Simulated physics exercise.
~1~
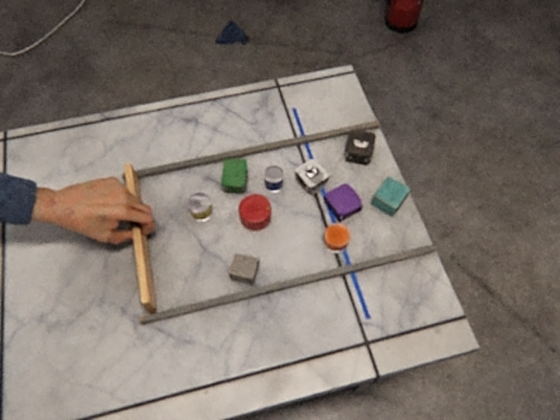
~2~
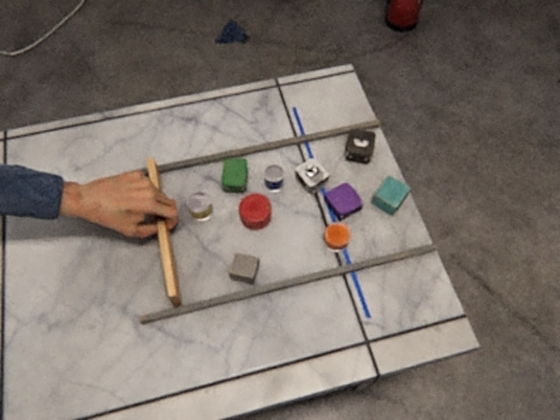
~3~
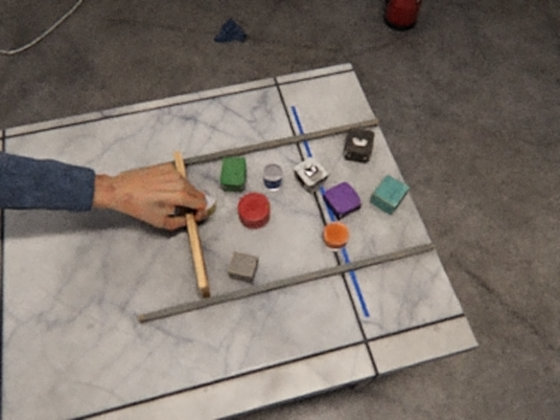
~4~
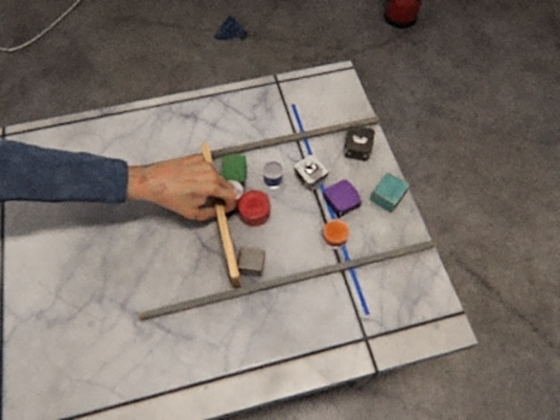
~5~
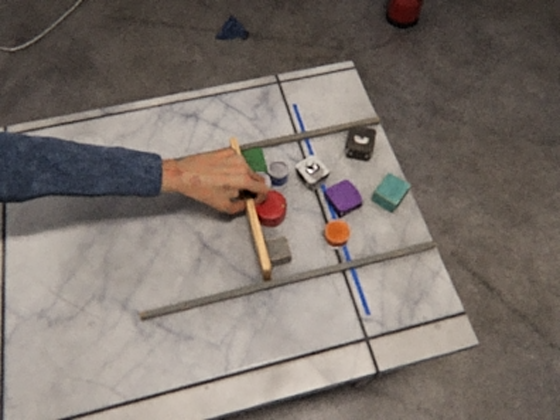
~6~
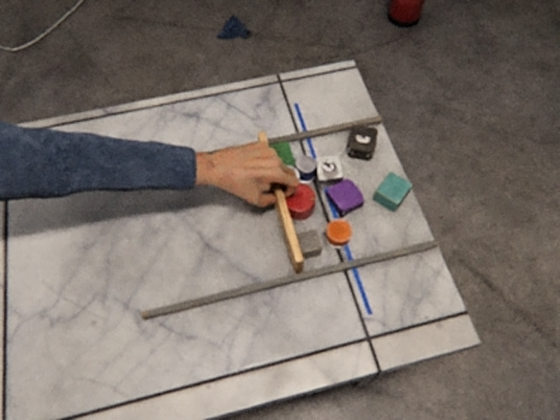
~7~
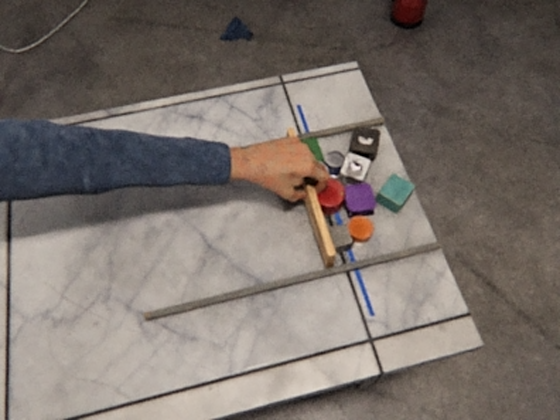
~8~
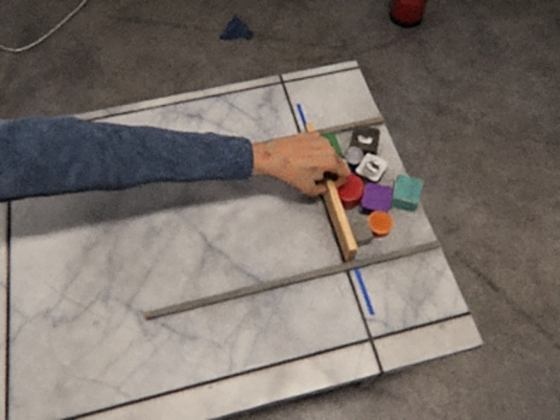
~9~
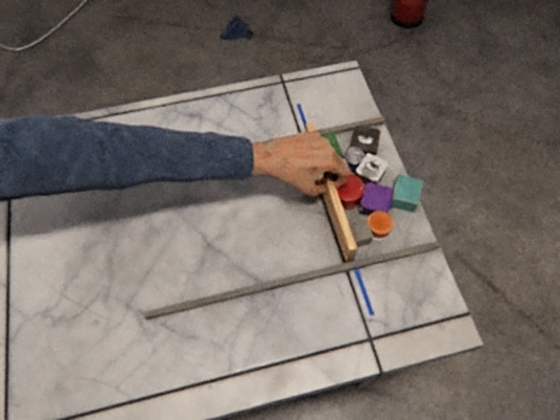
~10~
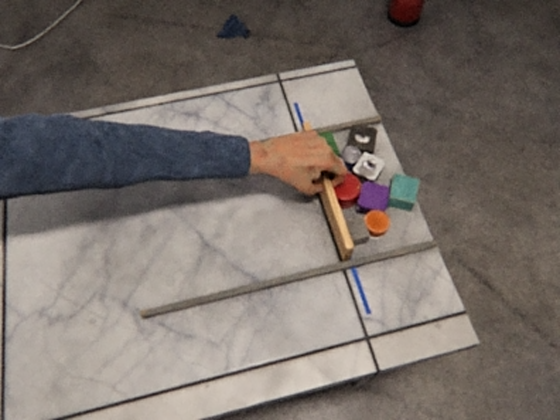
Hand sliding an upright wooden board rightward across a marble-patterned tabletop, bunching small colourful objects near the edge, where all remain.
